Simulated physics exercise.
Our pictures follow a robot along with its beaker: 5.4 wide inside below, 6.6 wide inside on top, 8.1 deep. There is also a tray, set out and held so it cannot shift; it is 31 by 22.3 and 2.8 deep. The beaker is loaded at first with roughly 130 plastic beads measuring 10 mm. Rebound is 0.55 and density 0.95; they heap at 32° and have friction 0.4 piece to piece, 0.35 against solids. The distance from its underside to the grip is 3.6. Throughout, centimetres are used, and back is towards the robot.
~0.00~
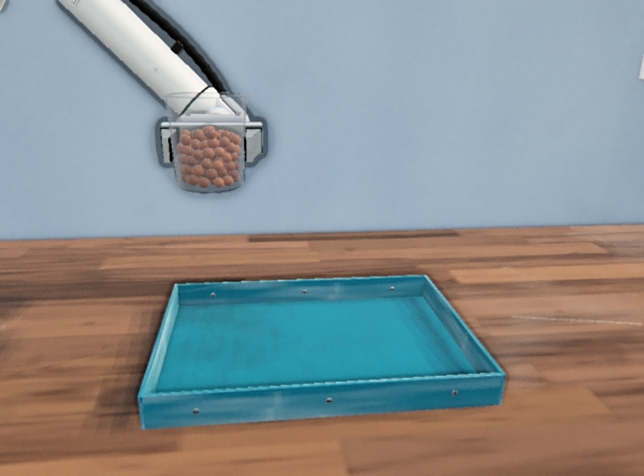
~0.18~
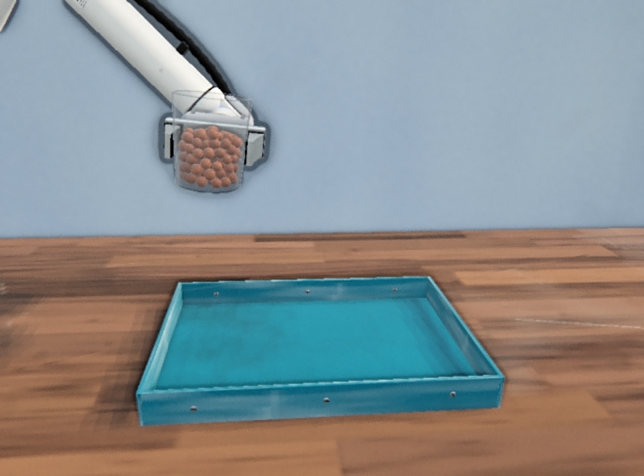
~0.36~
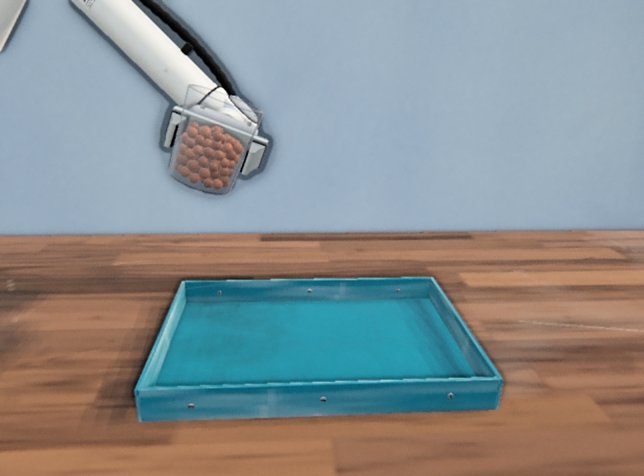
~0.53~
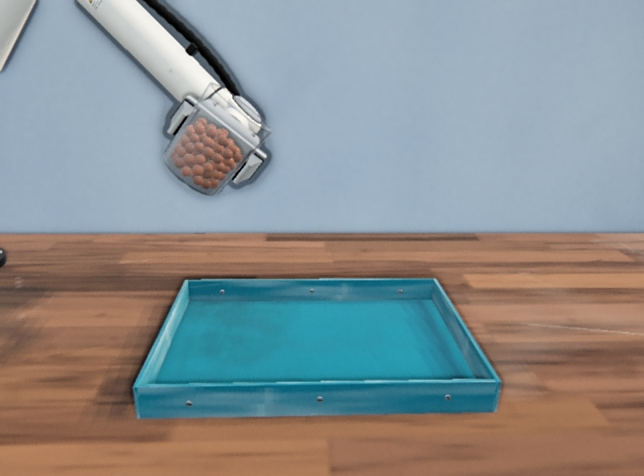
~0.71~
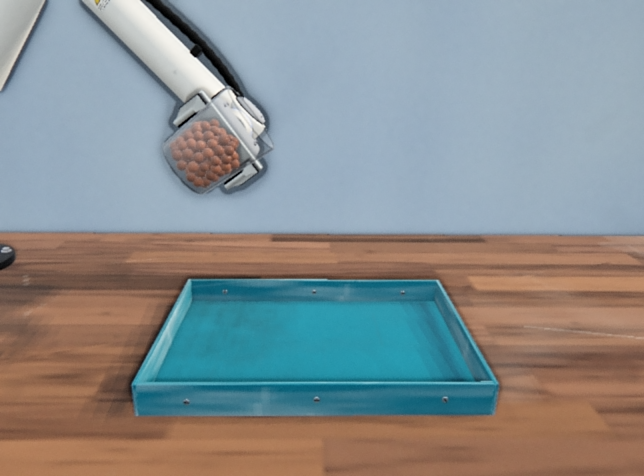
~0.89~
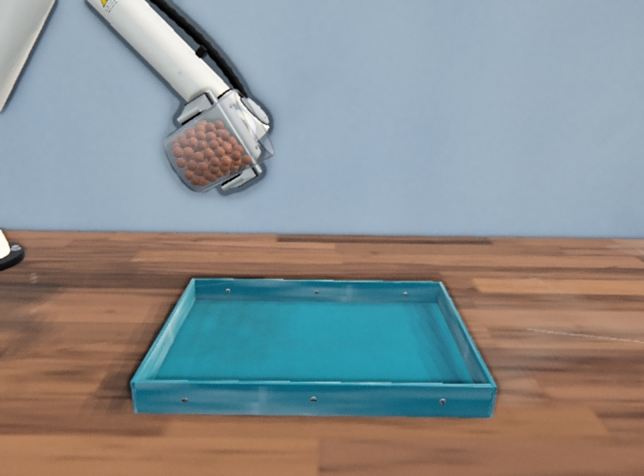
Above a wooden surface with an empty blue tray, against a pale blue wall, a white robot arm holds a clear beaker of reddish-brown beads upright. The arm gradually tilts the beaker while its position barely changes, and the beads stay inside as the view shifts slightly.
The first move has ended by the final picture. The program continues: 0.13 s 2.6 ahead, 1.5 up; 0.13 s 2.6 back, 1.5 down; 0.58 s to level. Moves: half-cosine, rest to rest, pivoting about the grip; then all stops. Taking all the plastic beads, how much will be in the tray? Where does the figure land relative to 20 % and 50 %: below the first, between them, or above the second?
It lands below 20 %.
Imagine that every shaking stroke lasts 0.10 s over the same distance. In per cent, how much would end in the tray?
In that case about 15 in a hundred.
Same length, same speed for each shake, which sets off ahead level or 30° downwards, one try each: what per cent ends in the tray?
Try one gives about 0 in a hundred, try two about 0 in a hundred.
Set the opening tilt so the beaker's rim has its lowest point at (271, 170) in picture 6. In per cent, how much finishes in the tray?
Somewhere around 20 %.
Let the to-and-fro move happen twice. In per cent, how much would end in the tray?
Expected share: About 5 %.
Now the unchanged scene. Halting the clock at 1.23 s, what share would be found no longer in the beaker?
By then near 0 % is out.
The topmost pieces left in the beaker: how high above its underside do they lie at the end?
It reaches close to 6.5 cm in the end.
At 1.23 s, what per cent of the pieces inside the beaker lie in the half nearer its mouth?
Share in the mouth half: About 40 %.
After 1.23 s, tilted 57° forward, highest piece 23 above the table; 124 in the beaker, 2 in flight or on a rim.
After 1.56 s, tilted 11° forward, highest piece 25 above the table; 124 in the beaker, 2 in the tray.
After 1.93 s, level, highest piece 25 above the table; 124 in the beaker, 2 in the tray.
After 2.98 s, level, highest piece 25 above the table; 124 in the beaker, 2 in the tray.
At rest, 124 in the beaker, 2 in the tray. That is 2 % in the tray.
